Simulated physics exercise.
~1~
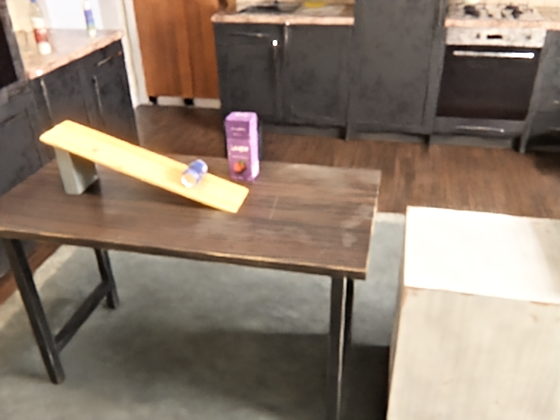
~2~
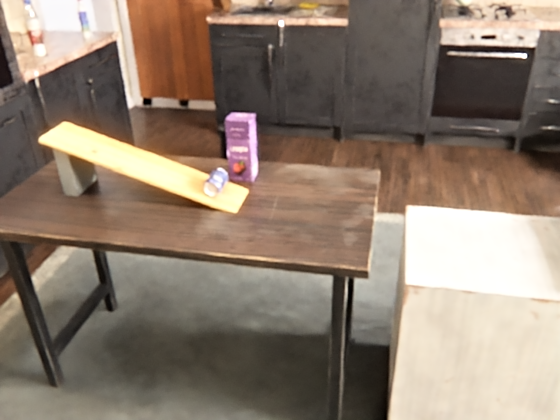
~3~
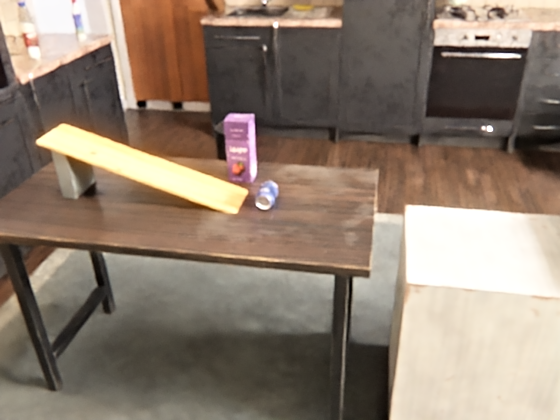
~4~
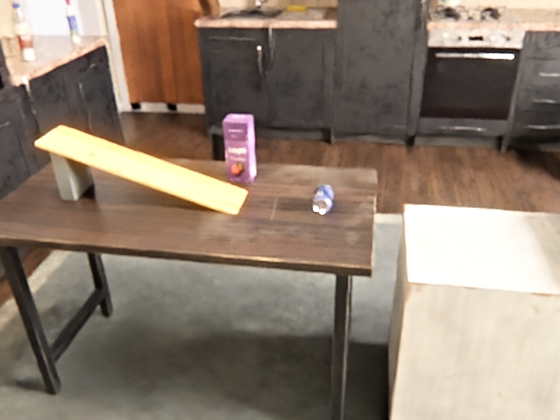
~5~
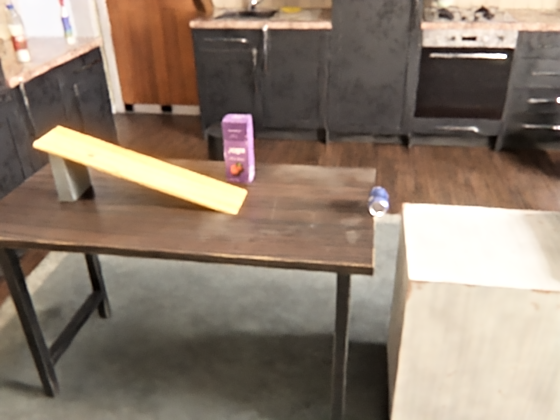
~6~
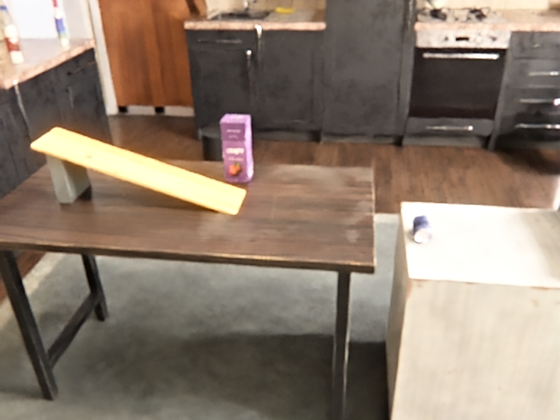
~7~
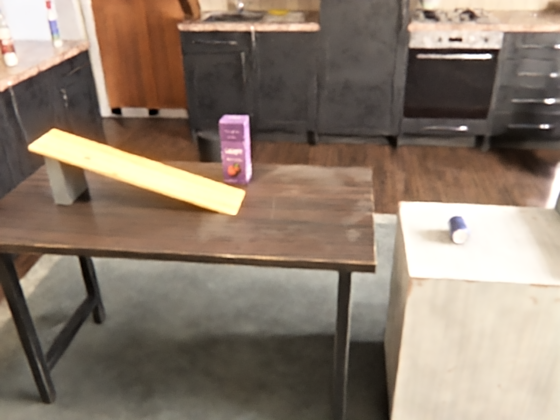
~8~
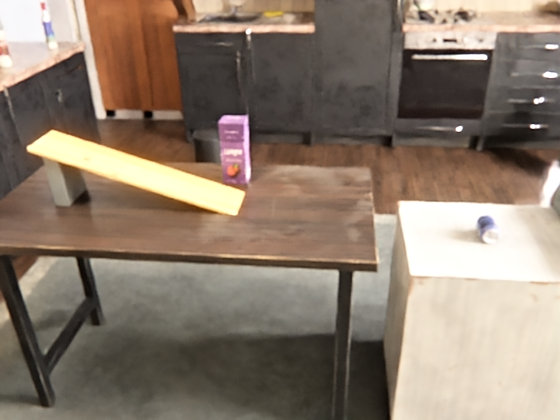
The blue can rolls down the ramp, crosses the gap, and lands on the lower top.
